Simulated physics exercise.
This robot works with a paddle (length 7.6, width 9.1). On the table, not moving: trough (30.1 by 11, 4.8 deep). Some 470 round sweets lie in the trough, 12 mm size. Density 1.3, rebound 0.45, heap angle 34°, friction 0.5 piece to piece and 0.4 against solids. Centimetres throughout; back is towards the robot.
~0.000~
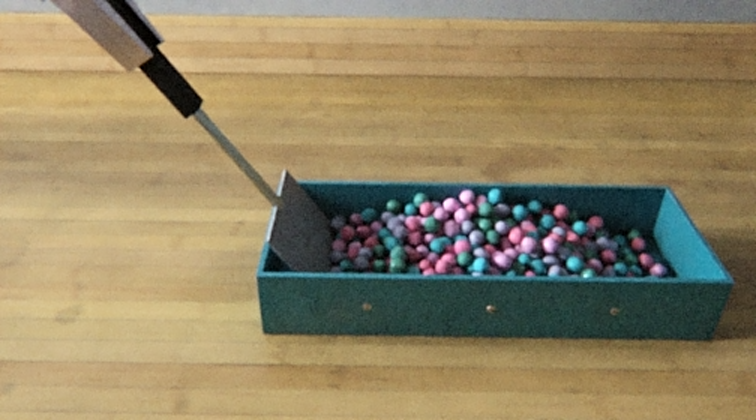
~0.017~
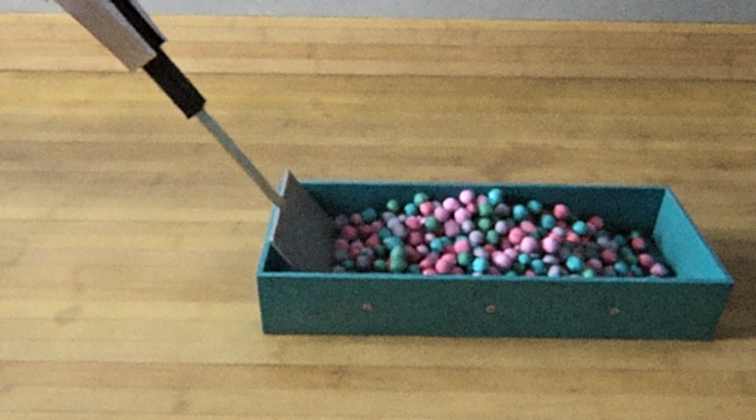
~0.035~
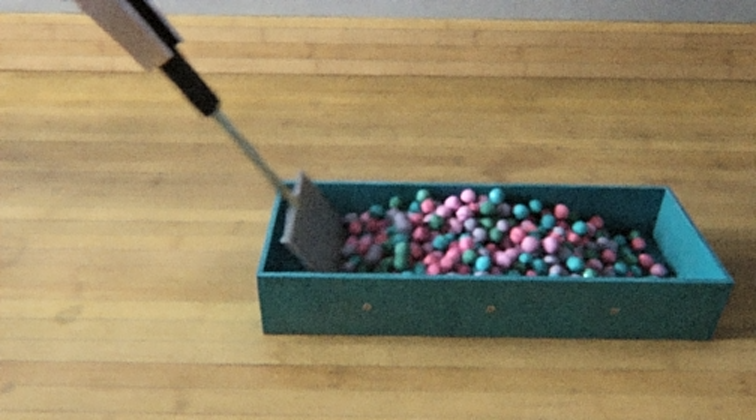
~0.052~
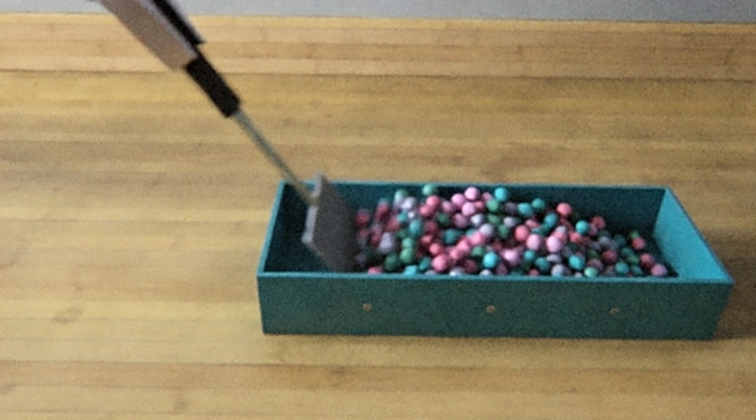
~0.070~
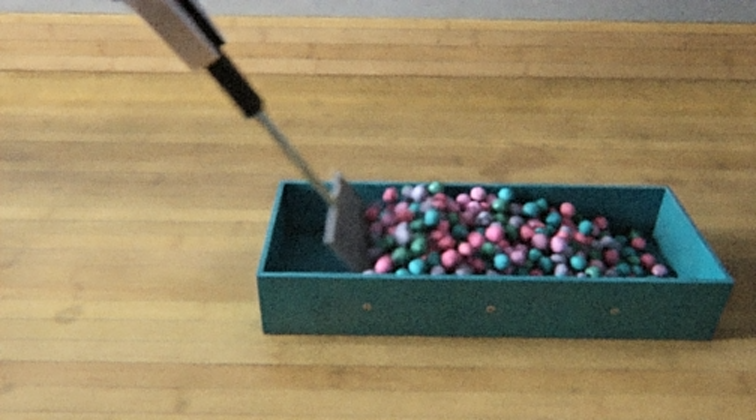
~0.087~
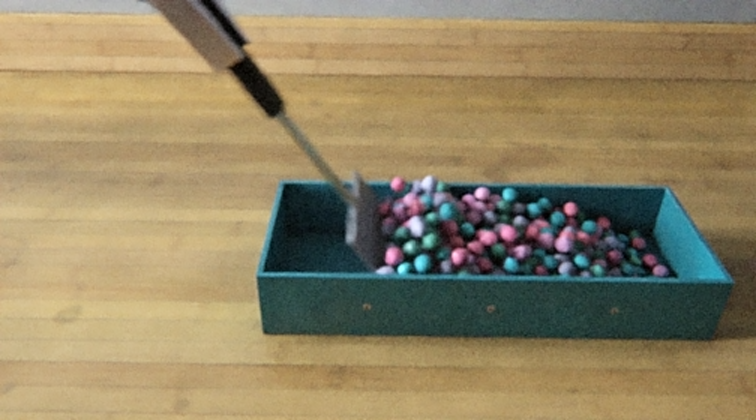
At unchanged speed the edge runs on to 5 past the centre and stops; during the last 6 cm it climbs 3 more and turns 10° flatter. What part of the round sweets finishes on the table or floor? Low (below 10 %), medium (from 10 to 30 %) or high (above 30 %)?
On the table or floor the share is medium, from 10 to 30 %.
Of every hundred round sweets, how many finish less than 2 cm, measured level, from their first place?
About 15 per cent.
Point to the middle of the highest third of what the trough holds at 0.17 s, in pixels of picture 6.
Near (511, 215).
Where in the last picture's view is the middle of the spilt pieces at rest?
At about (733, 269).
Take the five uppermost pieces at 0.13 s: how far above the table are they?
About 7 cm.
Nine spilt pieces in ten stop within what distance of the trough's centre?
About 30 cm.
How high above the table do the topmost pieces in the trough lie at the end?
About 7.0 cm.
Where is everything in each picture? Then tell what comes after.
Paddle top edge at (277, 203), sloping 56°; upper third of the load around (470, 244), from x 335 to 680, top at y 195; 468 in the trough, in the first frame.
Paddle top edge at (280, 203), sloping 56°; upper third of the load around (468, 244), from x 340 to 680, top at y 195, in the second frame.
Paddle top edge at (294, 203), sloping 56°; upper third of the load around (468, 242), from x 345 to 680, top at y 195, in the third frame.
Paddle top edge at (313, 203), sloping 56°; upper third of the load around (458, 237), from x 355 to 680, top at y 190, in the fourth frame.
Paddle top edge at (333, 203), sloping 56°; upper third of the load around (459, 235), from x 365 to 680, top at y 190, in the fifth frame.
Paddle top edge at (353, 204), sloping 56°; upper third of the load around (452, 235), from x 370 to 680, top at y 185; 468 in the trough, in the sixth frame.
After 0.13 s, sloping 56°, highest piece 8 above the table; 468 in the trough.
After 0.17 s, sloping 52°, highest piece 9 above the table; 465 in the trough, 3 on the blade or in flight.
After 0.39 s, sloping 46°, highest piece 7 above the table; 409 in the trough, 34 on the table or floor, 25 on the blade or in flight.
After 1.44 s, sloping 46°, highest piece 6 above the table; 402 in the trough, 66 on the table or floor.
At rest, 402 in the trough, 66 on the table or floor. That is 14 % on the table or floor.
